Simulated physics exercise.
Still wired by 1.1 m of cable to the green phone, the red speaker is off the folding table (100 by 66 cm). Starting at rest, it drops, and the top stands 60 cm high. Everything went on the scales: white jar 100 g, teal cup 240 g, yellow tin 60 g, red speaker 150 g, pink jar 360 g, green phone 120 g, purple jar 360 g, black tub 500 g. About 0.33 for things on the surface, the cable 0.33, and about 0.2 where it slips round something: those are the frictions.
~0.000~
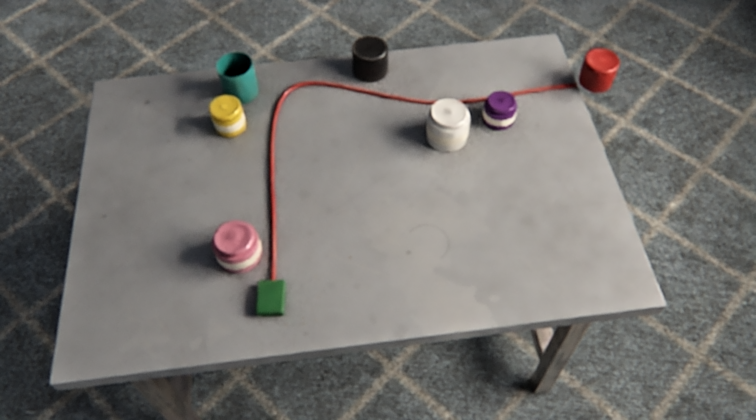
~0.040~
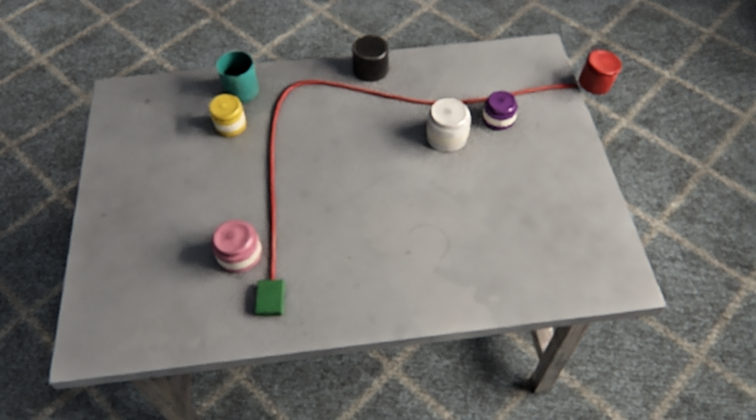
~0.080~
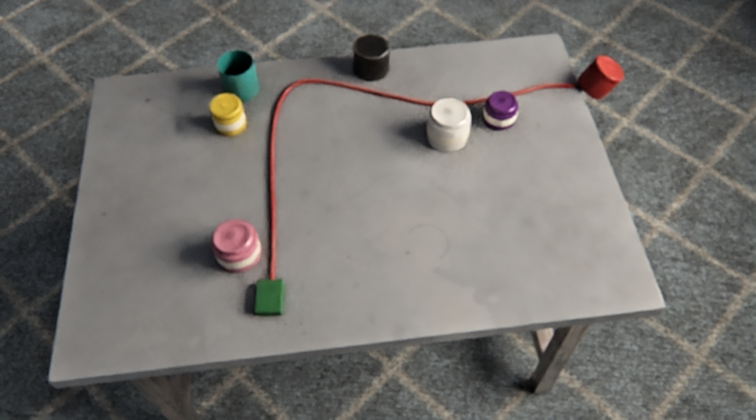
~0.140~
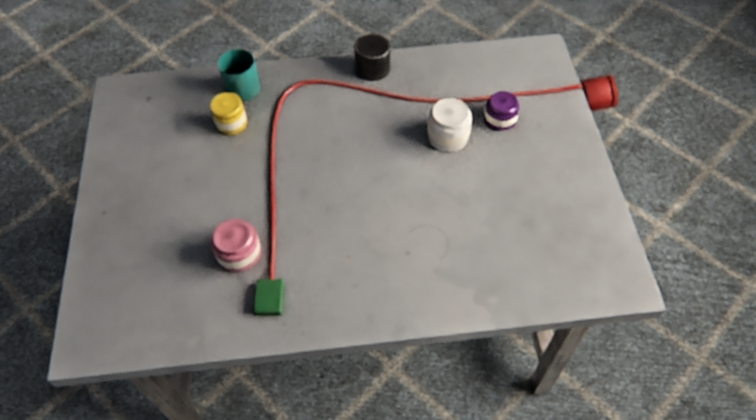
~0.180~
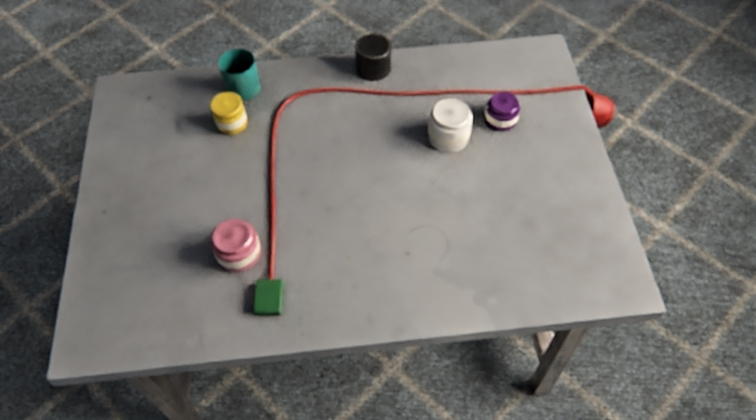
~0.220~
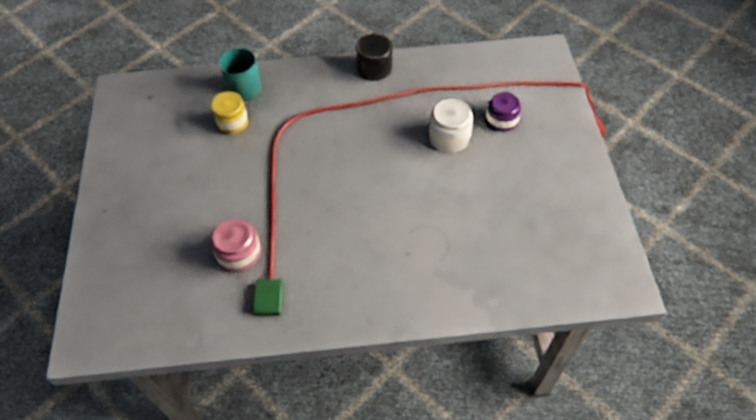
A grey table holding jars and cups, with a red cylinder on a red cord tipping and sinking below the right edge.
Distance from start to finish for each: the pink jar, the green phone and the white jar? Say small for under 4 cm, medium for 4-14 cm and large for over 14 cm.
In order: The pink jar is small, the green phone is large, the white jar is medium.
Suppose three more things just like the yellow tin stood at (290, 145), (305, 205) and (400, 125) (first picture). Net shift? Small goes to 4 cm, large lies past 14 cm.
First: A big shift; second: A moderate shift; third: A moderate shift.
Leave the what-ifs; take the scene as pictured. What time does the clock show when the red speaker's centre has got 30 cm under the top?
0.32 s.
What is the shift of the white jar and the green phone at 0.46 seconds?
I'd say the white jar is some 6 cm out, the green phone some 10 cm.
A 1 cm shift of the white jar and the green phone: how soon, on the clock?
White jar: 0.36 s; green phone: 0.36 s.
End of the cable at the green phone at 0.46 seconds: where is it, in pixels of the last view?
(333, 269), roughly.
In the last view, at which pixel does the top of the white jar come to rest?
Near (493, 141).
After 0.5 s, the cable's tail end at (333, 269); green phone 11 cm off its start, white jar 7 cm off its start, red speaker over the edge.
After 0.7 s, the cable's tail end at (405, 189); green phone 29 cm off its start, white jar 10 cm off its start, red speaker over the edge.
After 1.0 s, the cable's tail end at (413, 168); green phone 33 cm off its start at (407, 177), white jar 10 cm off its start at (493, 141), red speaker over the edge.
After 1.2 s, the cable's tail end at (413, 168); green phone 33 cm off its start, white jar 10 cm off its start, red speaker over the edge.
After 2.4 s, the cable's tail end at (413, 168); green phone 33 cm off its start at (407, 177), white jar 10 cm off its start at (493, 141), pink jar 0 cm off its start at (232, 235), red speaker over the edge.
